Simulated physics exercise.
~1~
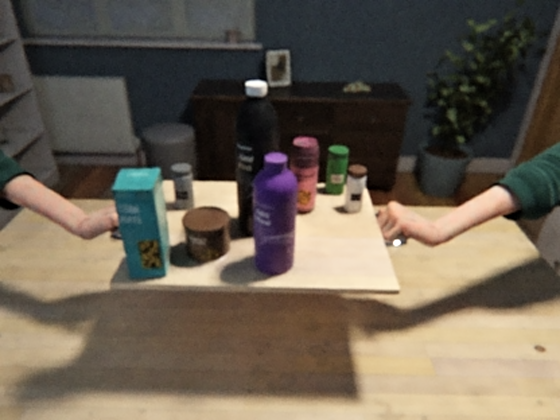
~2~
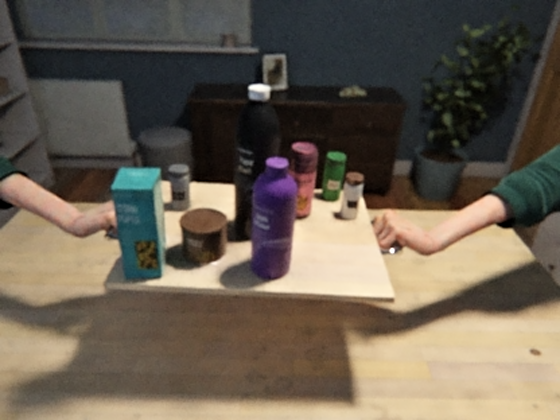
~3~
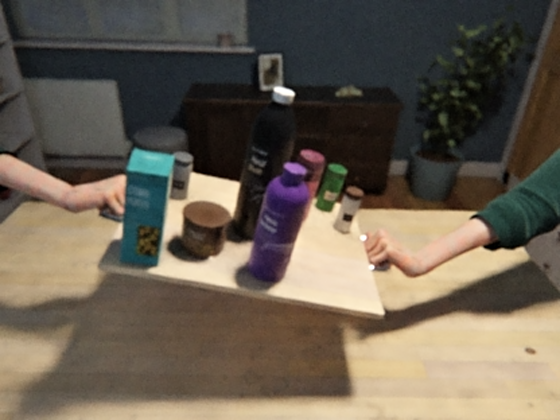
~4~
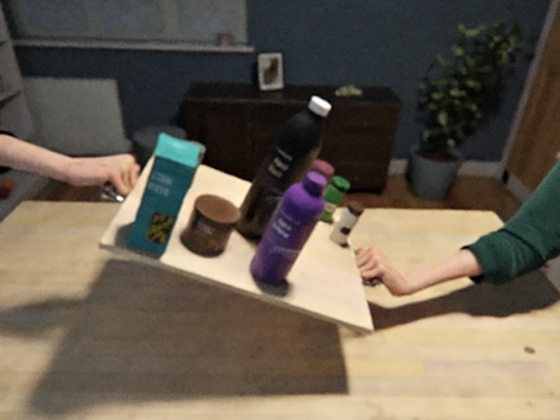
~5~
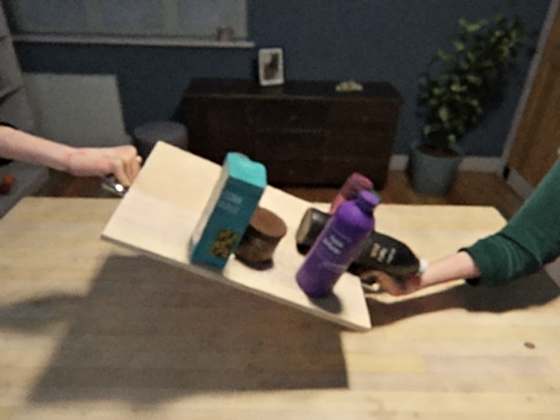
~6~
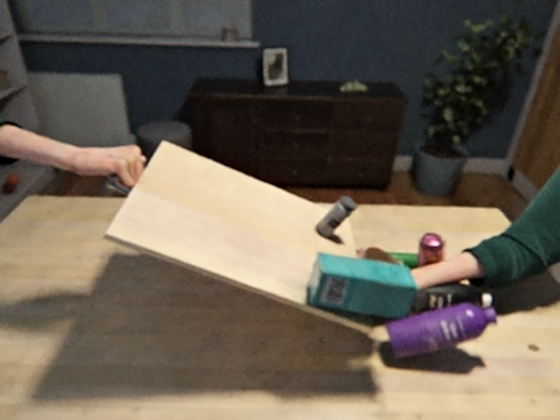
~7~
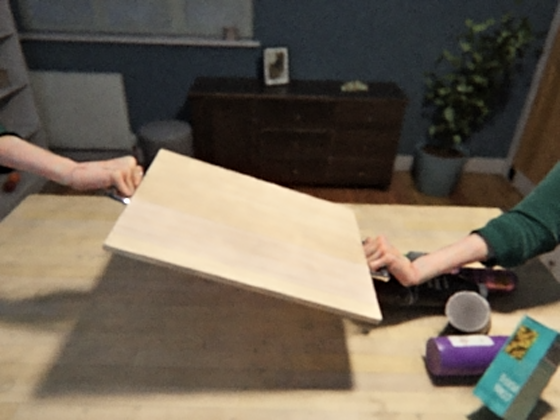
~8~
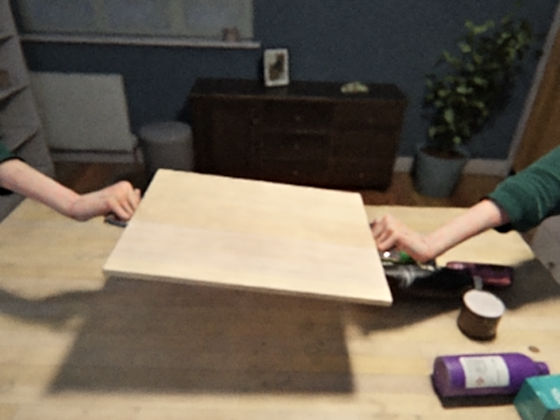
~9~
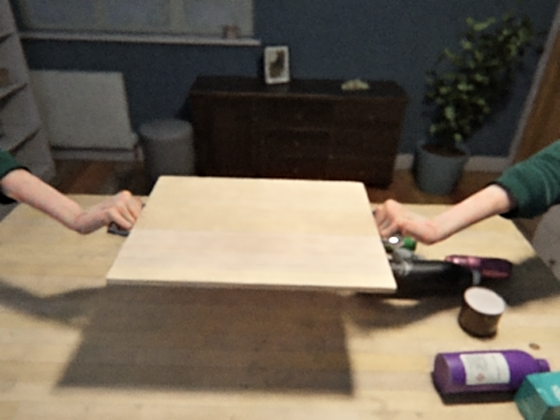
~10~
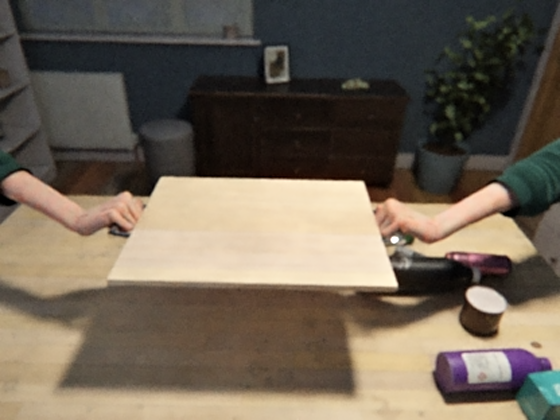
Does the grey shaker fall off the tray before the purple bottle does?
No, the purple bottle goes off the right edge first. The grey shaker is still sliding on the tray at that point and drops off after it.
Two hands tilting a loaded wooden tray down to the right, everything sliding off onto the table, then levelling it empty.
